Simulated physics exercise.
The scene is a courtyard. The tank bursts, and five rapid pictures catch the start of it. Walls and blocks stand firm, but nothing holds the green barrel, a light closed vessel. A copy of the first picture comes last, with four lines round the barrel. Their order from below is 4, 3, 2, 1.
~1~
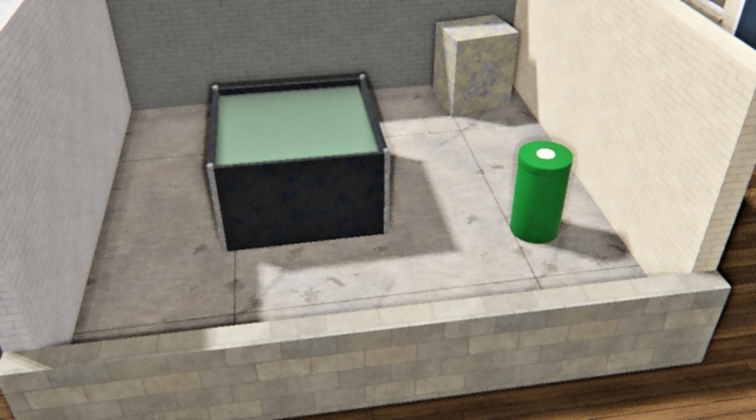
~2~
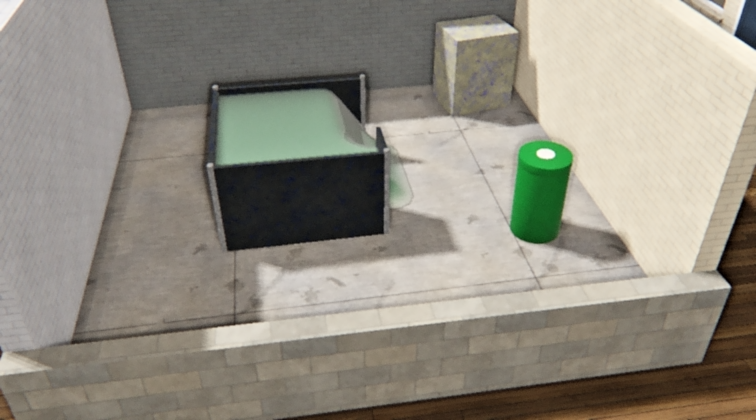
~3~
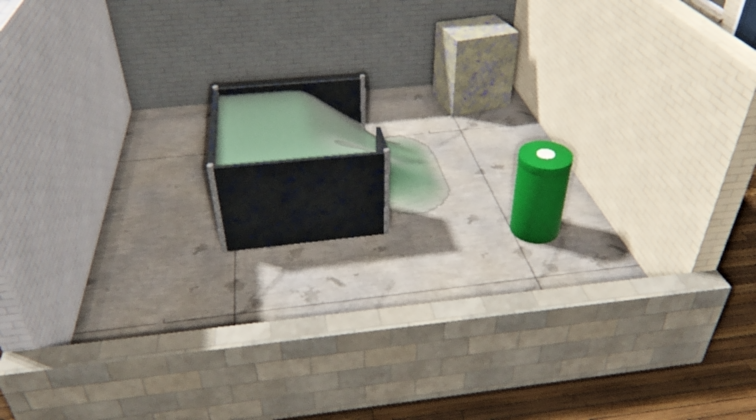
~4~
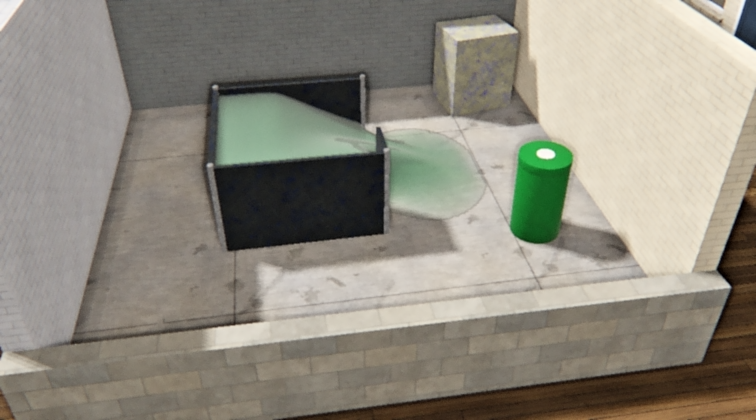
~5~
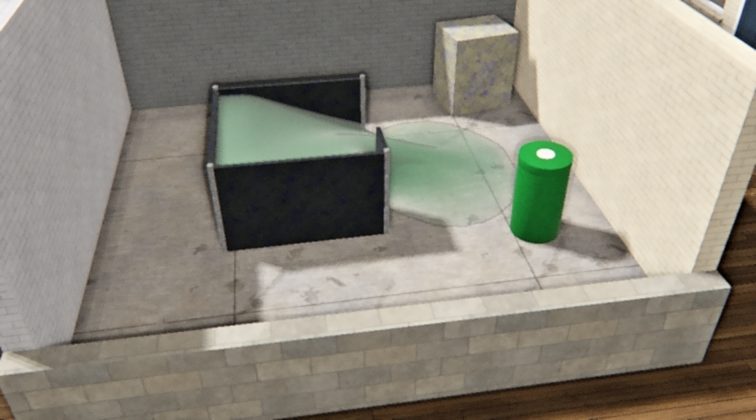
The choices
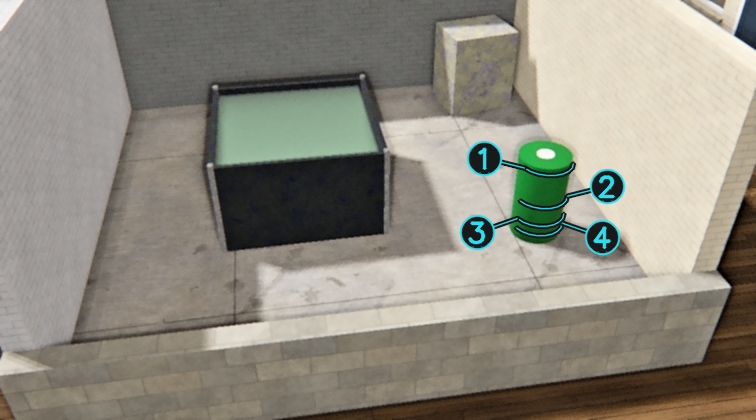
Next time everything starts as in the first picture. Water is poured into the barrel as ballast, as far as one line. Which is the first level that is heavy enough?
Level 2 just does it.
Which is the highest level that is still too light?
That would be 3.
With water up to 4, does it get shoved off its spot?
Yes, it does.
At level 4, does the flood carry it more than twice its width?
Yes, clearly.
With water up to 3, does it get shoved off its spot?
Yes, that goes wrong.
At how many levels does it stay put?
Two of them.
On the marked copy, 1 at (555, 175); 2 at (549, 208); 3 at (546, 226); 4 at (545, 235); from the bottom up 4, 3, 2, 1.
With 1, it does not move.
With 2, it does not move.
With 3, it is pushed about its own width away.
With 4, it is pushed about 5 times its own width away.
